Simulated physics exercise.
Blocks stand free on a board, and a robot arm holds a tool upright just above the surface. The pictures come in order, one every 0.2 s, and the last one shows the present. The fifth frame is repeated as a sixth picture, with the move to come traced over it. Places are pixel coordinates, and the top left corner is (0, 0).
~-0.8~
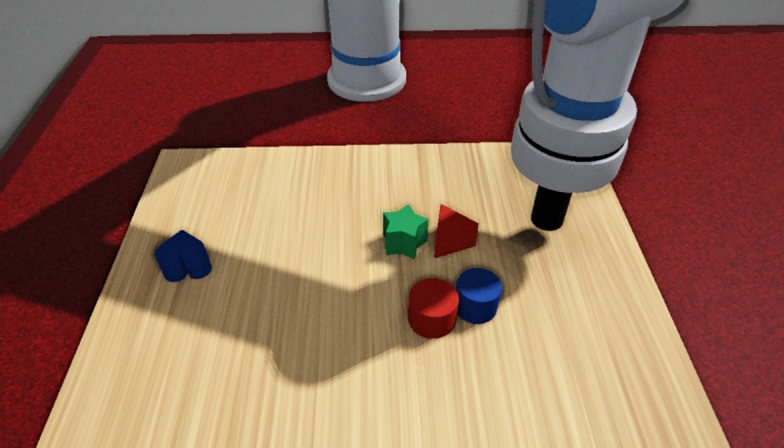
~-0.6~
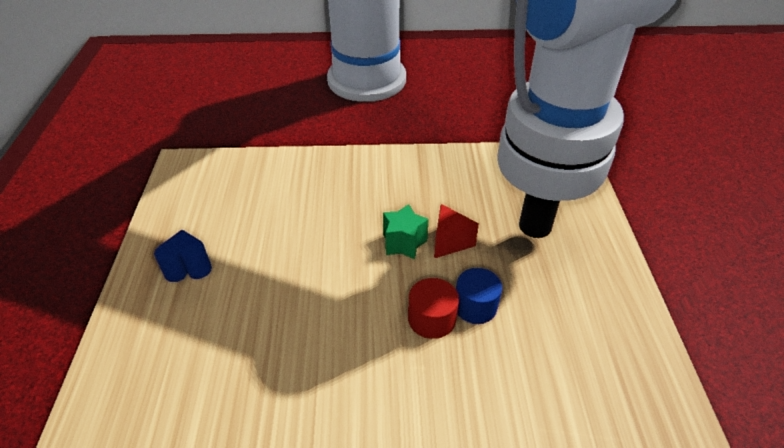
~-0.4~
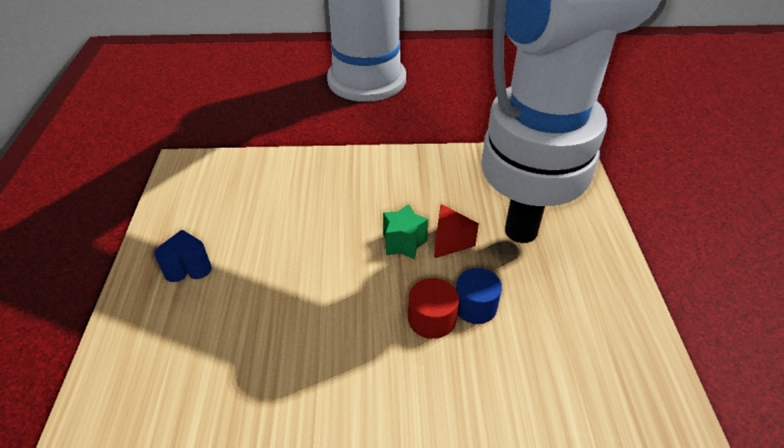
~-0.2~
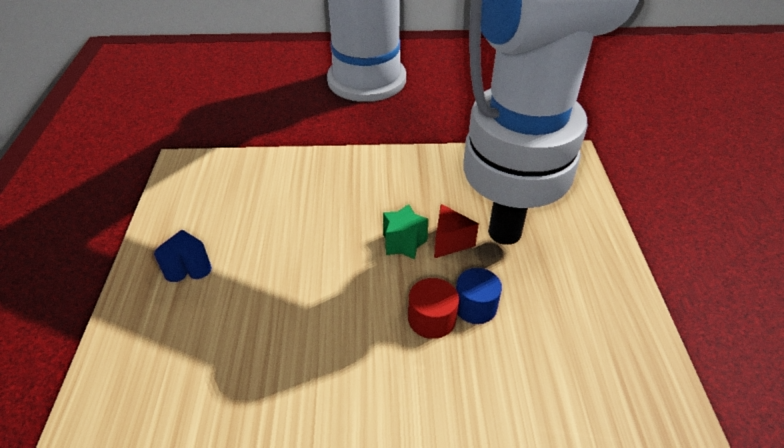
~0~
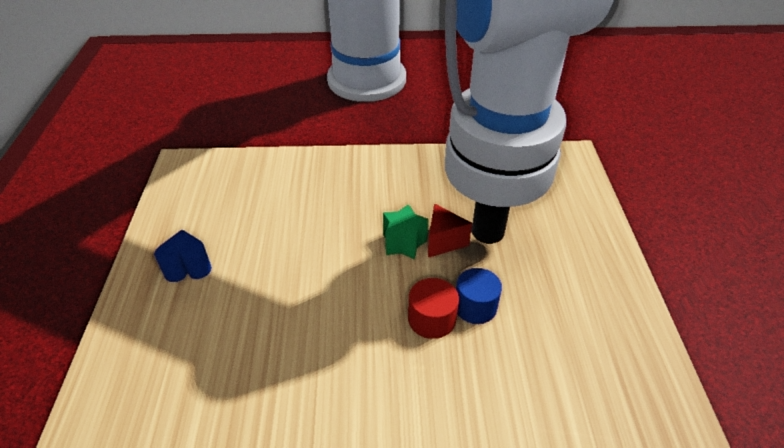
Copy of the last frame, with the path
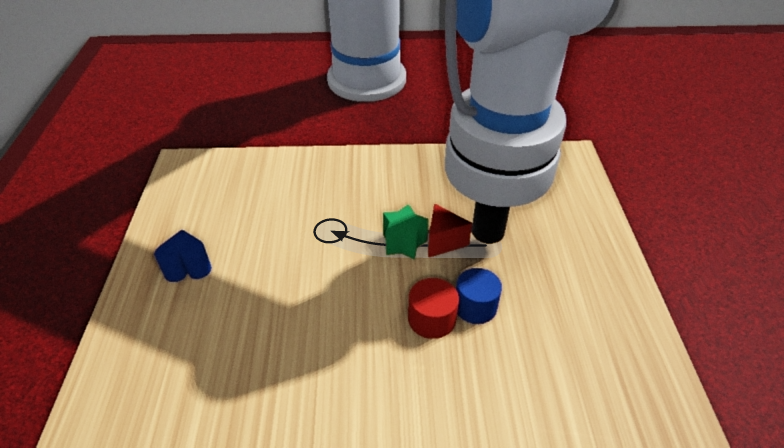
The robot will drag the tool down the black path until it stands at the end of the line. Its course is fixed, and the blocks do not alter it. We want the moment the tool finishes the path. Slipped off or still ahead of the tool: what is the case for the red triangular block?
In the end it is ahead.
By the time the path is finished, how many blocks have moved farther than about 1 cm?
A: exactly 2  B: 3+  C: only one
Answer: A.
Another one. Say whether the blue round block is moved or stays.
Same place.
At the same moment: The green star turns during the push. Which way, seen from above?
It goes clockwise.
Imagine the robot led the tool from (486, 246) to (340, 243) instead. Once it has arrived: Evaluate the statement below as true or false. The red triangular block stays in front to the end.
The statement is true.
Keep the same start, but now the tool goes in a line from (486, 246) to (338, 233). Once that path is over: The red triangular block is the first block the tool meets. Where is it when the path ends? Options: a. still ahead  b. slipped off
My pick is a.
Path on the board, from (486, 246) by way of (405, 245) to (330, 231).
On the path given first. One third of the way, tool at (432, 232); green star at (356, 213); red triangular block at (392, 213), turned 20° clockwise.
Two thirds of the way, tool at (378, 231); green star at (311, 199); red triangular block at (344, 207), turned 40° clockwise.
At the end, tool at (329, 217); green star at (282, 181), turned 40° clockwise; red triangular block at (302, 198), turned 65° clockwise; blue round block in place.
